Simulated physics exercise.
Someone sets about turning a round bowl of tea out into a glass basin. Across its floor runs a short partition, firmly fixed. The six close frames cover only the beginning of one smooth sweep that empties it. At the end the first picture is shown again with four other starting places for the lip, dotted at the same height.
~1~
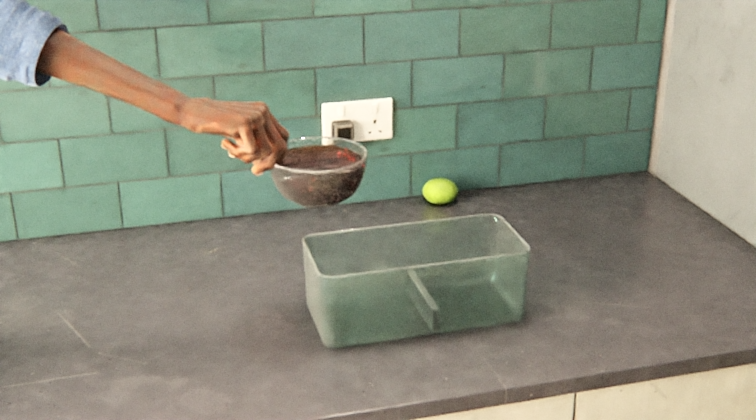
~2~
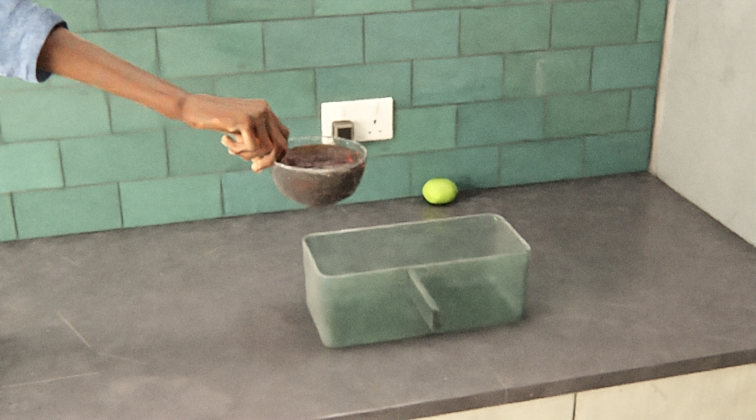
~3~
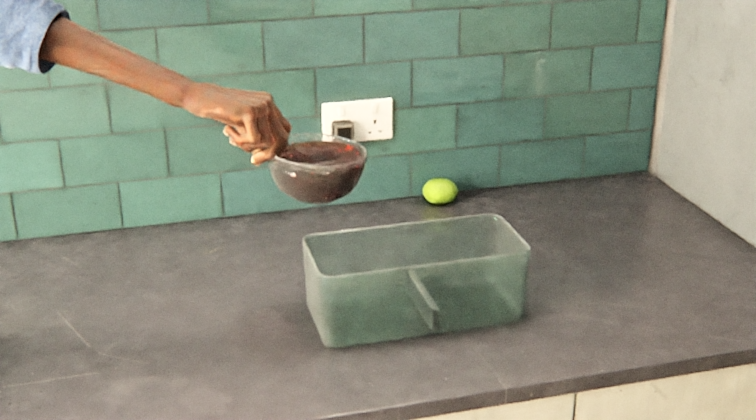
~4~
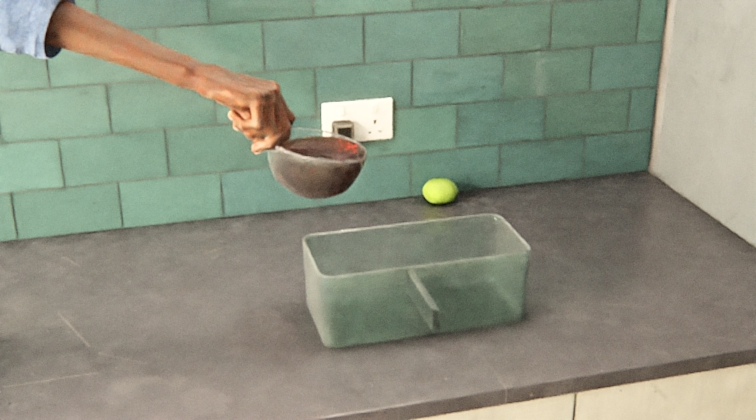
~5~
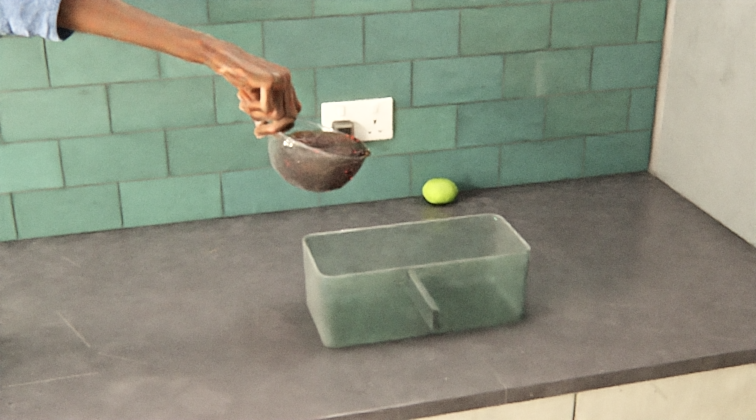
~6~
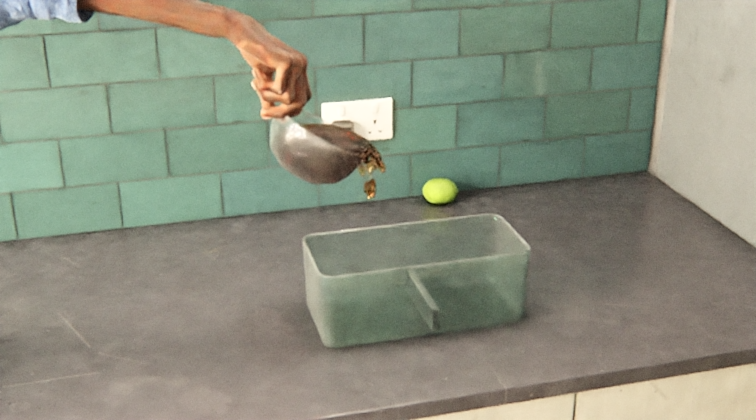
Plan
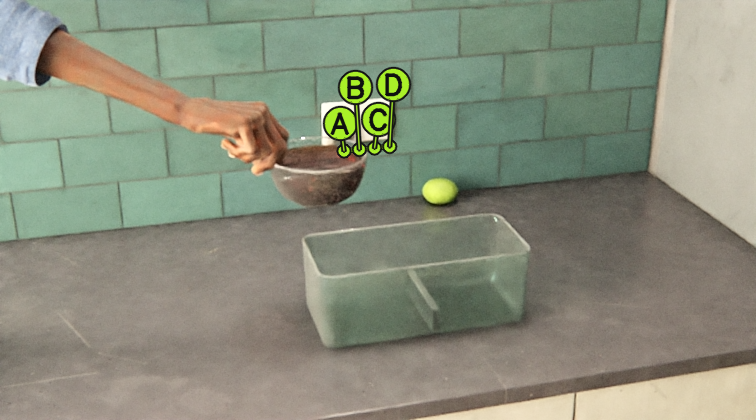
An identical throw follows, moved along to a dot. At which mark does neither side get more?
It is A.
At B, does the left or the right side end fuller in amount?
More ends on the right.
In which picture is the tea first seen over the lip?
In picture 5.
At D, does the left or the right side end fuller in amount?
The right one.
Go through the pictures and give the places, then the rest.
Upright, lip at (364, 149); basin from (322, 346) to (523, 317); top of the wall at (422, 288); nothing has left yet.
Upright, lip at (364, 149); nothing has left yet.
Tipped about 5°, lip at (364, 149); nothing has left yet.
Tipped about 12°, lip at (364, 149); nothing has left yet.
Tipped about 20°, lip at (364, 149); tea is over the lip, down to (364, 149).
Tipped about 31°, lip at (364, 149); tea is over the lip, down to (369, 193).
On the marked copy, A at (344, 150); B at (359, 149); C at (374, 148); D at (389, 146).
If A is chosen, about 48 % ends left of the wall and 51 % right of it.
If B is chosen, about 22 % ends left of the wall and 76 % right of it.
If C is chosen, about 9 % ends left of the wall and 89 % right of it.
If D is chosen, about 7 % ends left of the wall and 92 % right of it.
